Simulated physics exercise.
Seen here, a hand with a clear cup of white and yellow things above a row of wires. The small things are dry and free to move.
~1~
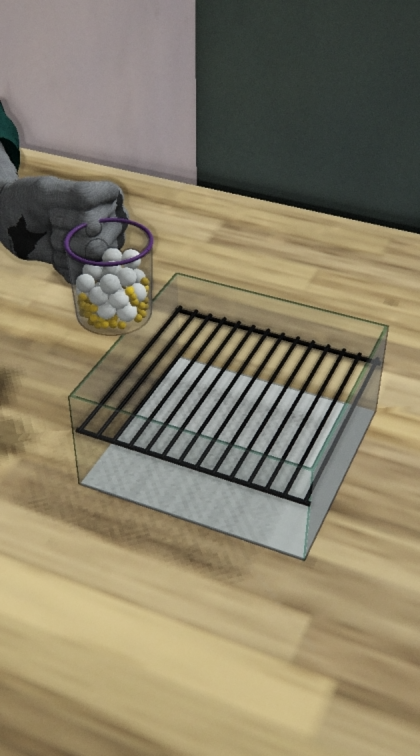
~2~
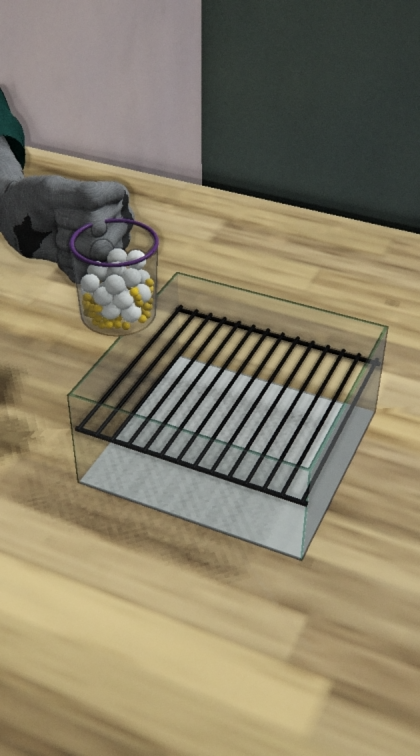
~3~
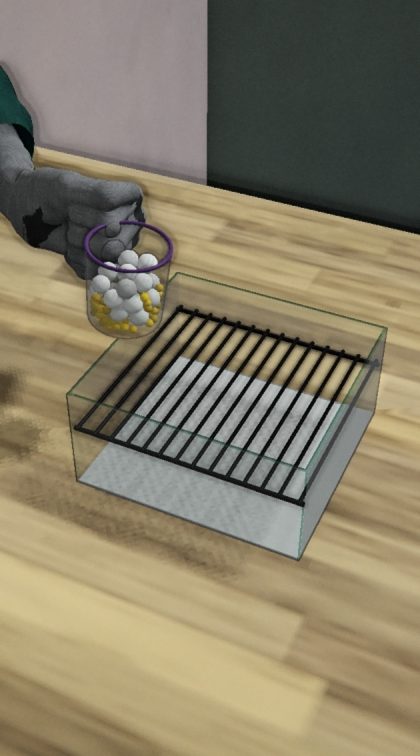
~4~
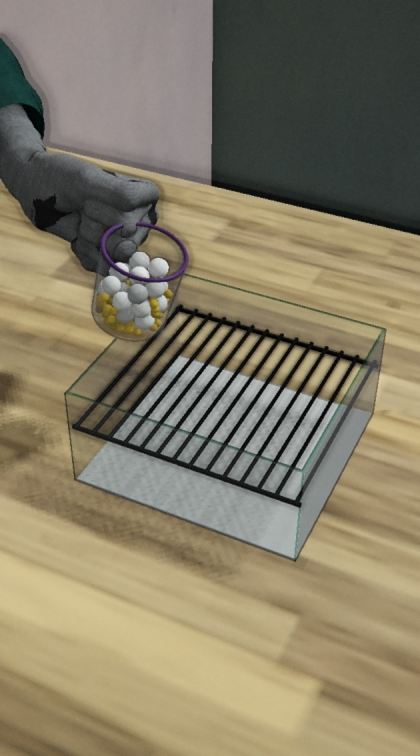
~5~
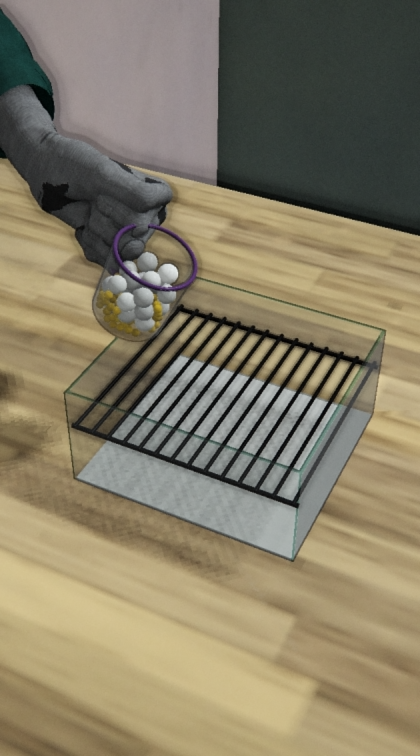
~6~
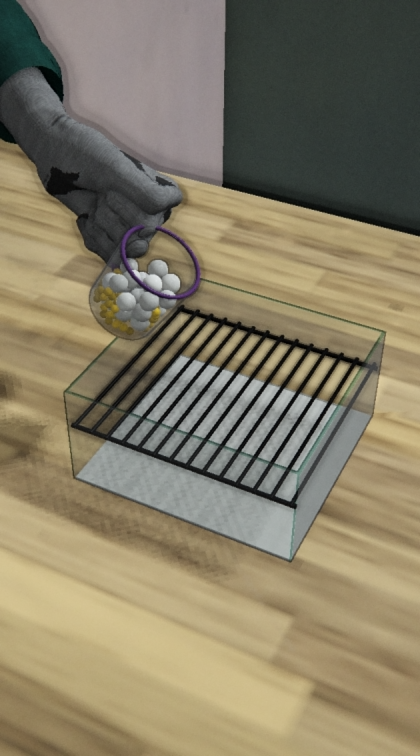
On a pale wooden surface, a grey-gloved hand holds a clear, purple-rimmed cup of white and yellow balls upright beside a clear box with a rack of dark wires. The hand moves the cup slightly right, then tilts it steadily toward the rack, the balls shifting inside as it leans.
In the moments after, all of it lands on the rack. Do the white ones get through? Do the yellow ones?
In the end the white ones stay on top, and the yellow ones drop through.
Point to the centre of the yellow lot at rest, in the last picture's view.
Near (172, 437).
Then, 0.31 s past the last view, white ones, all in the cup; yellow ones, all in the cup.
Then, 0.70 s past the last view, white ones, all in the cup; yellow ones, all in the cup.
Then, 1.12 s past the last view, white ones, about a third in the cup, about two thirds on or over the wires; yellow ones, most in the cup, about a quarter on or over the wires, a stray few under the rack.
Finally, white ones, all on the wires, none under the rack; yellow ones, all under the rack.
